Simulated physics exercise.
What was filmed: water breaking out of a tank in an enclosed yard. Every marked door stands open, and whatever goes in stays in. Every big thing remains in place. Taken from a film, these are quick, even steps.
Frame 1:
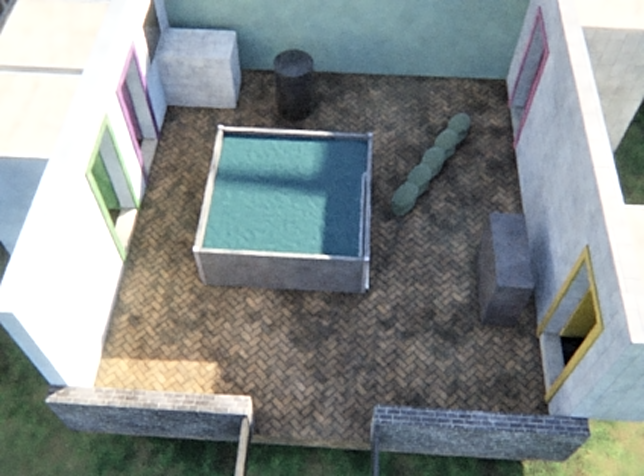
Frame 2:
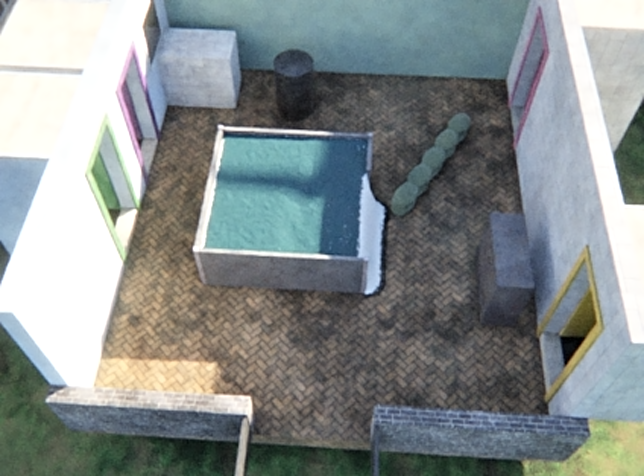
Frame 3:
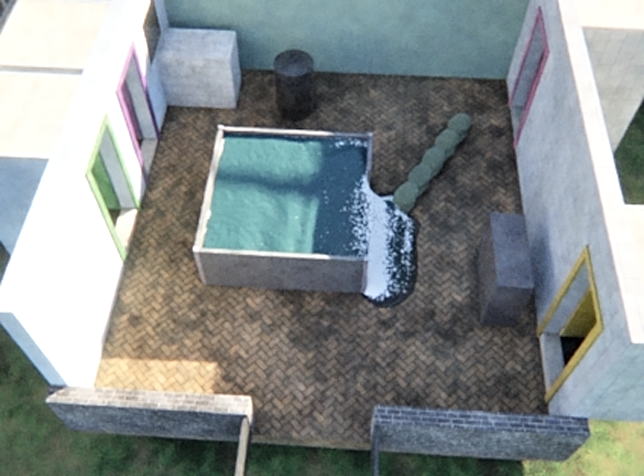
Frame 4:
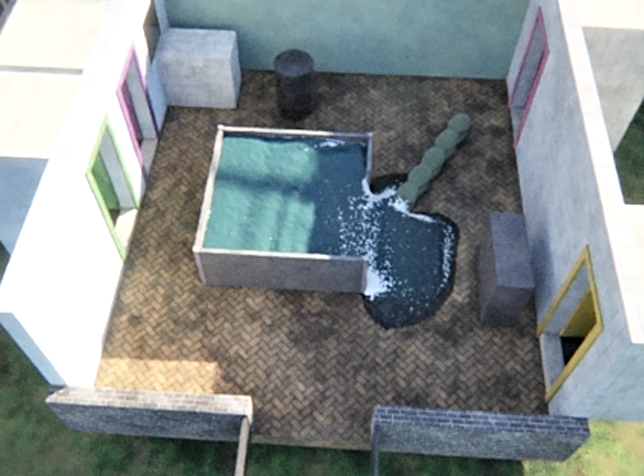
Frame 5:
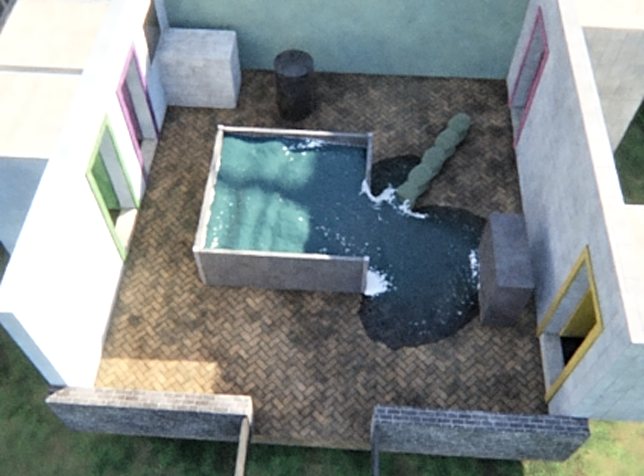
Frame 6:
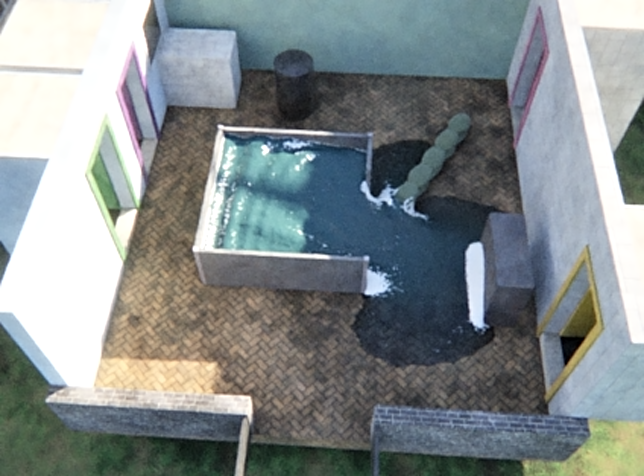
At the start, a square open tank of teal water stands still in a walled, brick-paved yard. Water then breaks out through its right side and pours onto the paving beside a row of round bushes. The dark pool spreads rightward, reaching around the bushes and foaming white against a grey block.
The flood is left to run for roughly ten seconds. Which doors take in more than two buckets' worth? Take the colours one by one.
In order: The yellow door exceeds two buckets. The green door does not exceed two buckets. The pink door exceeds two buckets. The purple door exceeds two buckets.
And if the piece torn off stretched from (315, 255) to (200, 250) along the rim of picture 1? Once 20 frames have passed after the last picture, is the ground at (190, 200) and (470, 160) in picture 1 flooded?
Submerged, then unwetted.
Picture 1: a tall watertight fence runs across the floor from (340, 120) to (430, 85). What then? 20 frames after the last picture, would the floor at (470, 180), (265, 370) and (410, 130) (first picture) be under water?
Taking the three spots in turn, they are inundated, inundated and inundated.
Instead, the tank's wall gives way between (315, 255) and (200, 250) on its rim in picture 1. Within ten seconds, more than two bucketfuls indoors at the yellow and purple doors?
The yellow door falls short, while the purple door ends up above.
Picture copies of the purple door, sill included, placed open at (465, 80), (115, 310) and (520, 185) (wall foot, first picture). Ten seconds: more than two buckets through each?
Log: Door one is above the limit; door two is above the limit; door three is above the limit.
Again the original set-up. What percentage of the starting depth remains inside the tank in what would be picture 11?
My figure is about 66 in a hundred.
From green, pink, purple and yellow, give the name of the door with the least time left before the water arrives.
Go with the door marked yellow.
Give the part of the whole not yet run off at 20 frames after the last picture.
My estimate is some 98 percent.
A moment on, water covers 30 % of the floor; the yellow door wet at the sill, nothing in, the green door not reached, the pink door not reached, the purple door not reached.
Next, water covers 40 % of the floor; the yellow door wet at the sill, nothing in, the green door not reached, the pink door wet at the sill, nothing in, the purple door not reached.
Then, water covers 60 % of the floor; the yellow door over two buckets in, the green door not reached, the pink door under two buckets in, the purple door not reached.
Later, water covers 90 % of the floor; the yellow door far over two buckets in, the green door wet at the sill, nothing in, the pink door over two buckets in, the purple door wet at the sill, nothing in.
In the end, water covers 95 % of the floor; the yellow door far over two buckets in, the green door wet at the sill, nothing in, the pink door over two buckets in, the purple door over two buckets in.
